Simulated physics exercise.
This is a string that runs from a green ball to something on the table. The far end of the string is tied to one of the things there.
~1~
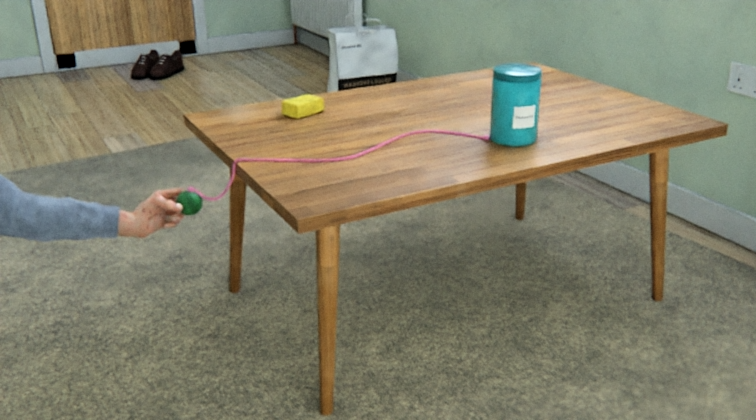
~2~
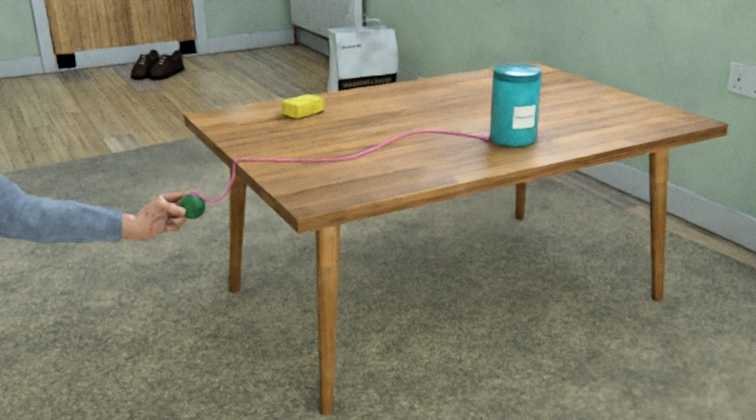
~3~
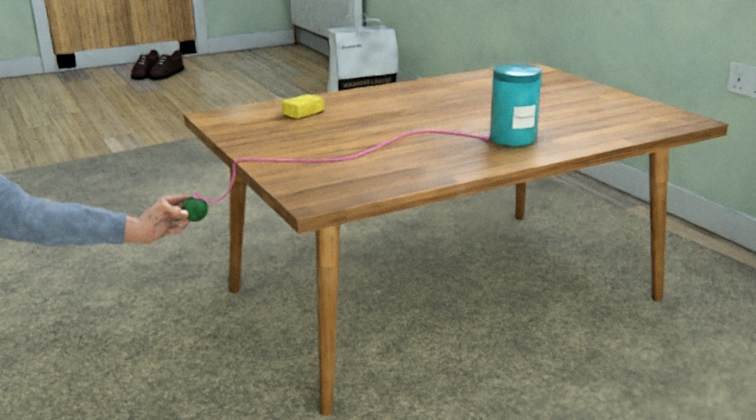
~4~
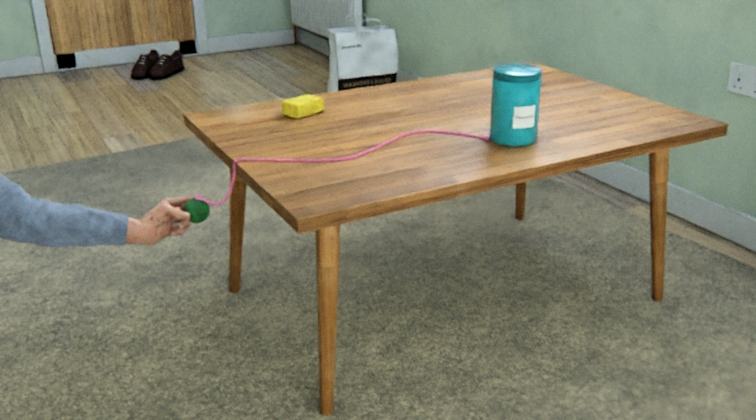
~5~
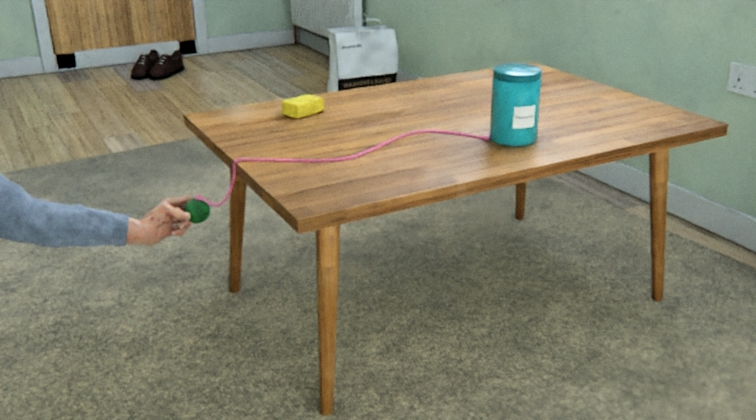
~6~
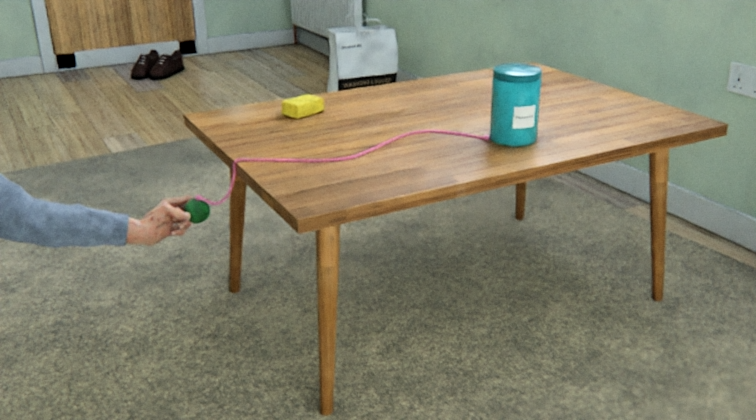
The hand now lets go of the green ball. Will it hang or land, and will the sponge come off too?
Outcome: The green ball ends up dangling, the sponge keeps its place.
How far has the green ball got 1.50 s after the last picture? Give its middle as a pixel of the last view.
At about (292, 270).
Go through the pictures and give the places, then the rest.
The first picture shows green ball (190, 203); turquoise canister (518, 69); sponge (302, 99).
The second picture shows green ball (192, 206).
The third picture shows green ball (195, 209).
The fourth picture shows green ball (197, 211); string through (409, 134) (348, 158).
The fifth picture shows green ball (197, 211); string through (409, 134) (348, 158).
The sixth picture shows green ball (197, 211); turquoise canister (518, 69); sponge (302, 99); string tied to the canister, with little slack.
Then, 0.62 s after the last picture, ball below the edge near (298, 264); canister unmoved; sponge unmoved.
Then, 1.50 s after the last picture, ball below the edge near (292, 270); canister unmoved; sponge unmoved.
At rest, ball below the edge near (299, 267); canister unmoved; sponge unmoved. The green ball swings from the edge and the sponge stays on top.
